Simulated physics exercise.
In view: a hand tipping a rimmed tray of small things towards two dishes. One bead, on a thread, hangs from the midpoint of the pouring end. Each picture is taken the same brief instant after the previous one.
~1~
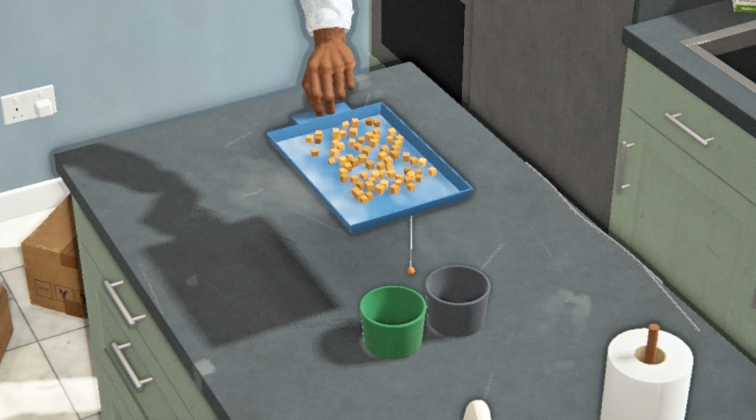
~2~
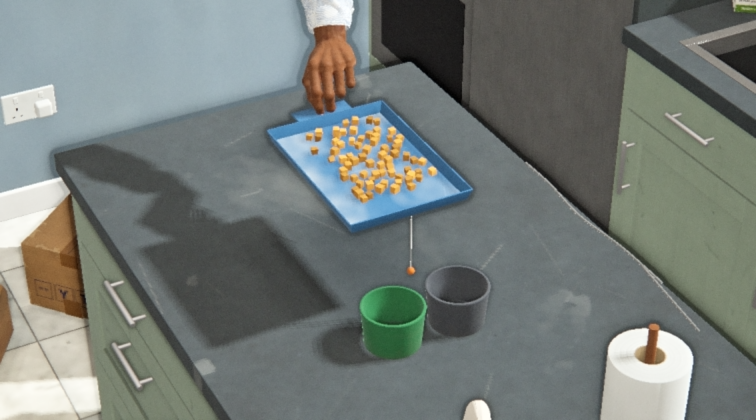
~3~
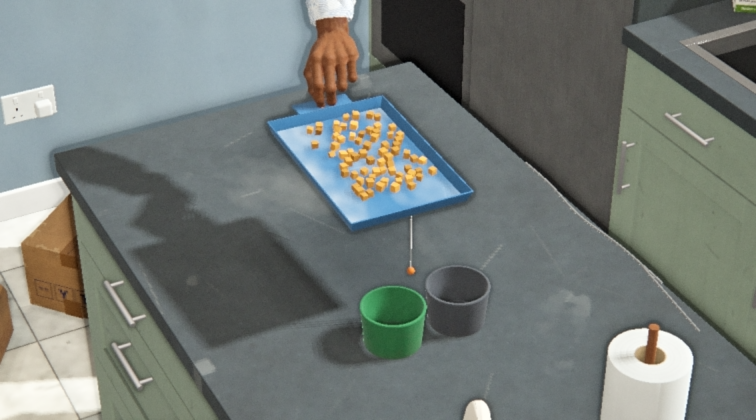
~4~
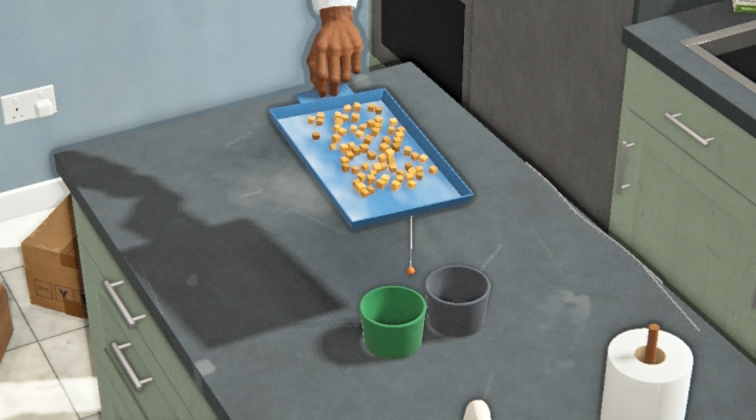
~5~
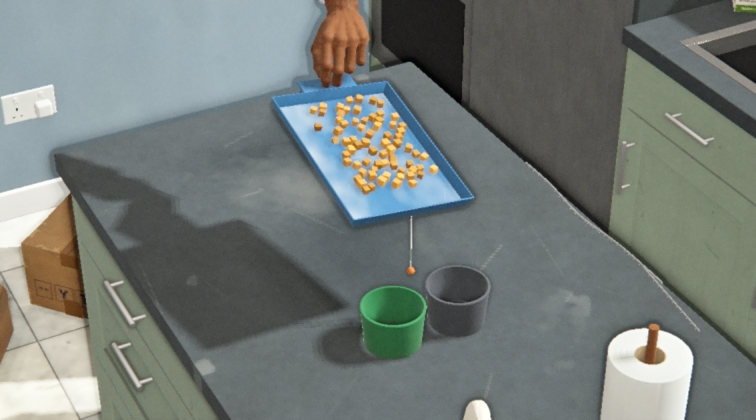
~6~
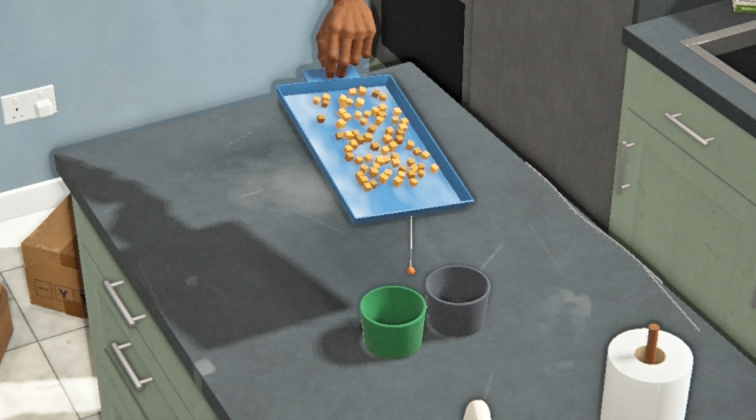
A kitchen with a dark grey island and pale green cabinets is seen from above at an angle, the view staying still. A dark-skinned hand in a white sleeve holds a blue tray of golden croutons, an orange bead hanging beneath its near edge, with green and grey dishes below and a paper towel roll at right. The hand gradually raises the tray's far end, tilting it slightly towards the right near corner.
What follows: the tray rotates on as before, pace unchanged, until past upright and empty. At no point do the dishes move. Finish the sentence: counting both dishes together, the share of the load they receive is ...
The share is smaller than half.
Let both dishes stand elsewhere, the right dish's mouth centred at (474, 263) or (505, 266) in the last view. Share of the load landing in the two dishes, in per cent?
First placement: Some 80 %; second placement: Some 30 %.
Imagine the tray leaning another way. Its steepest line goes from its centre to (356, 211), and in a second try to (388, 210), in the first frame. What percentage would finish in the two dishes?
The first try yields 20 percent and the second 80 percent.
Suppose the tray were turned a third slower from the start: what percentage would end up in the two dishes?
It would come out near 30 per cent.
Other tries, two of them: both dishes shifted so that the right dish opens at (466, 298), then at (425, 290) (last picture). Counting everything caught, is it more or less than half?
In the first position a minority, in the second a minority.
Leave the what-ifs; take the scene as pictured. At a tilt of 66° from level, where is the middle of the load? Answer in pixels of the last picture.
The middle of the pieces sits at roughly (444, 185).
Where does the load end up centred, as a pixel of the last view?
Roughly at (463, 295), give or take.
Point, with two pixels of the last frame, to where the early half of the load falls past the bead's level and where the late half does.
Around (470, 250) first; around (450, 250) second.
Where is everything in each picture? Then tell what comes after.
Corners of the pouring end near (352, 222) and (467, 188), level; middle of the load near (370, 165), croutons; left dish near (408, 338); right dish near (473, 316); bead on its thread near (411, 271), in the first frame.
Corners of the pouring end near (352, 222) and (467, 188), level; middle of the load near (370, 164), in the second frame.
Corners of the pouring end near (353, 220) and (468, 190), tipped barely, lowest at the right corner; middle of the load near (371, 161), in the third frame.
Corners of the pouring end near (354, 218) and (468, 193), tipped a little, lowest at the right corner; middle of the load near (371, 156), in the fourth frame.
Corners of the pouring end near (356, 216) and (469, 196), tipped a little, lowest at the right corner; middle of the load near (373, 152), in the fifth frame.
Corners of the pouring end near (357, 215) and (469, 198), tipped clearly, lowest at the right corner; middle of the load near (375, 147); left dish near (408, 338); right dish near (473, 316), in the sixth frame.
Shortly afterwards, tray tipped steeply; all but a few on the tray; only a few in the right dish; a little in the air.
Next, tray tipped past a quarter turn; near a quarter on the tray; a little in the right dish; near half outside both; a little in the air.
Some moments later, tray tipped past a quarter turn; near a quarter in the right dish; the bulk outside both.
In the end, tray tipped past a quarter turn; none at all in the left dish; near a quarter in the right dish; the bulk outside both.
